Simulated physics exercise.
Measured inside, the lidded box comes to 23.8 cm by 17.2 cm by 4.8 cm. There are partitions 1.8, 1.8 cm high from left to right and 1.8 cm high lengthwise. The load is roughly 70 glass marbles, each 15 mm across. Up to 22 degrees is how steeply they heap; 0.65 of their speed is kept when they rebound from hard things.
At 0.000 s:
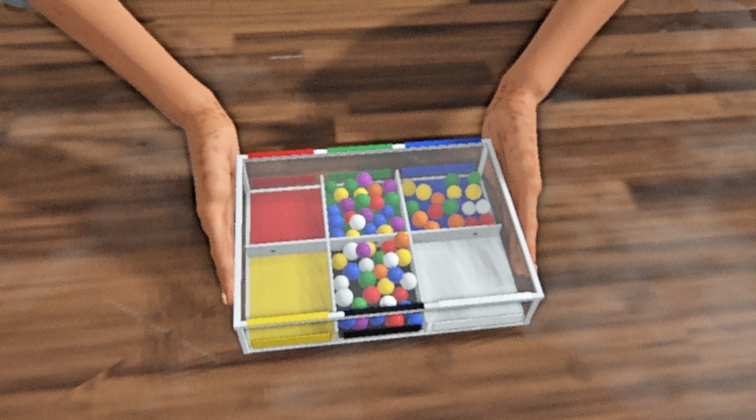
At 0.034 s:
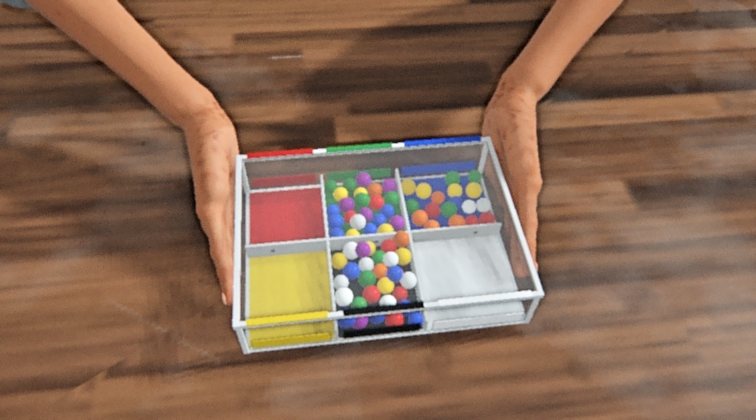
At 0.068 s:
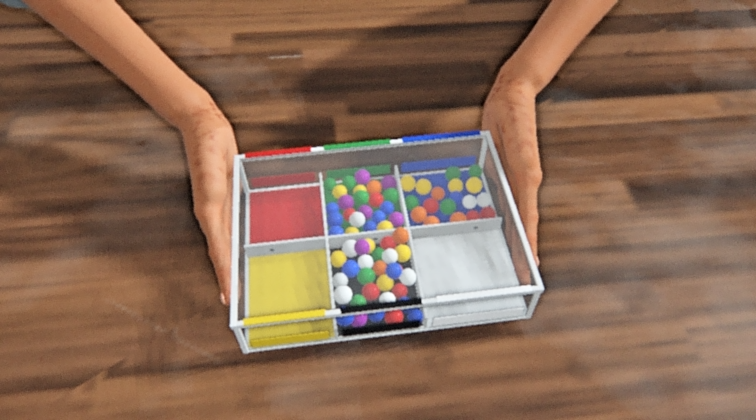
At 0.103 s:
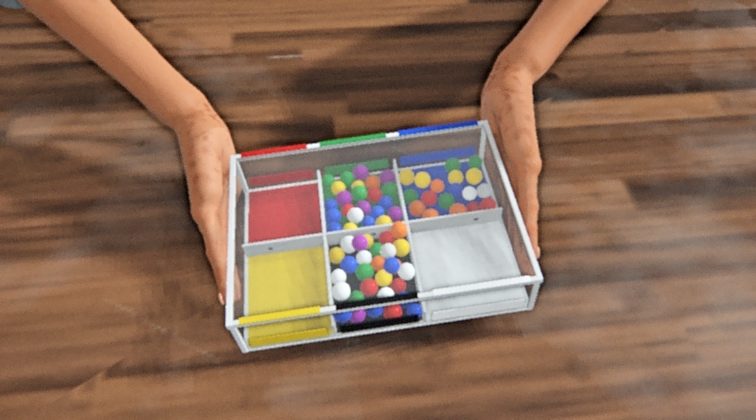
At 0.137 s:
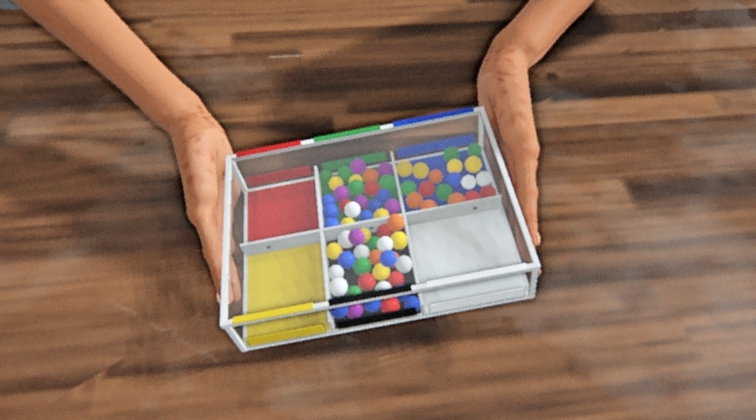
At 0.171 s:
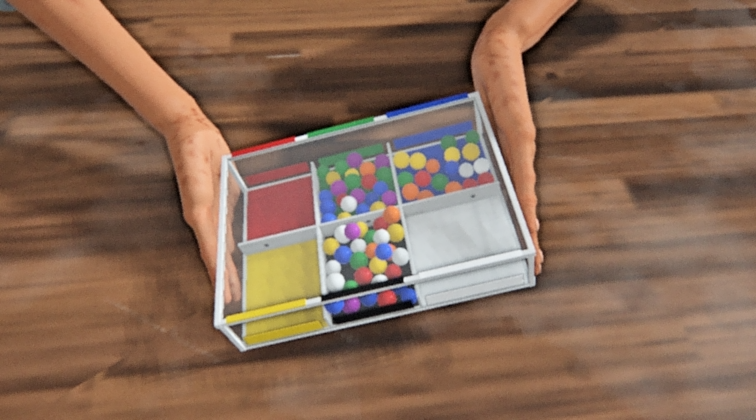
A clear lidded box of colourful marbles, split into coloured compartments, sits almost level between two hands on a wooden surface. The hands then tilt it gradually, its right side rising and swinging away from the viewer, while the marbles stay clustered in the middle and back right sections.
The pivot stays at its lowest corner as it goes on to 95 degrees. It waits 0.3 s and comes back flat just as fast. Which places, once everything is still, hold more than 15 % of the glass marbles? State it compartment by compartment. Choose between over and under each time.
Red: Over. Blue: Under. Green: Under. Yellow: Over. White: Under. Black: Under.
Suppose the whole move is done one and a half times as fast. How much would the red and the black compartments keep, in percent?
In that case the red compartment would hold 60 per cent and the black one 5 per cent.
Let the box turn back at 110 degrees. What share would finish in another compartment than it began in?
Near 100 in a hundred, I think.
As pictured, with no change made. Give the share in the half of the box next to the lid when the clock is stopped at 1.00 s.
70 %.
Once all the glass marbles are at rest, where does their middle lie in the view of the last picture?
Somewhere around (277, 237) in the final frame.
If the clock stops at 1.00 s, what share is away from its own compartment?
Roughly 85 in a hundred.
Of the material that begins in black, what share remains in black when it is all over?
Roughly 0 per cent.
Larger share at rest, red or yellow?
That would be the red compartment.
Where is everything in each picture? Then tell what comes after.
The first frame shows box tilt 0 degrees, front corners at (240, 323) and (537, 294); blue 25 %, green 35 %, black 40 %.
The second frame shows box tilt 1 degrees, front corners at (239, 323) and (537, 293).
The third frame shows box tilt 2 degrees, front corners at (237, 323) and (537, 287).
The fourth frame shows box tilt 6 degrees, front corners at (232, 322) and (536, 277), lowest corner left back.
The fifth frame shows box tilt 10 degrees, front corners at (227, 322) and (534, 265), lowest corner left back.
The sixth frame shows box tilt 14 degrees, front corners at (221, 321) and (529, 251), lowest corner left back; blue 25 %, green 35 %, black 40 %. The box's pace is about 130 degrees a second.
After 1.00 s, tilt 95 degrees; red 35 %, blue 5 %, green 25 %, yellow 35 %, black 5 %.
After 1.55 s, tilt 51 degrees; red 55 %, yellow 40 %.
Then, at 2.16 s, tilt 0 degrees; red 55 %, yellow 40 %.
By 2.8 s all is still; red 55 %, blue 0 %, green 0 %, yellow 40 %, white 0 %, black 0 %.
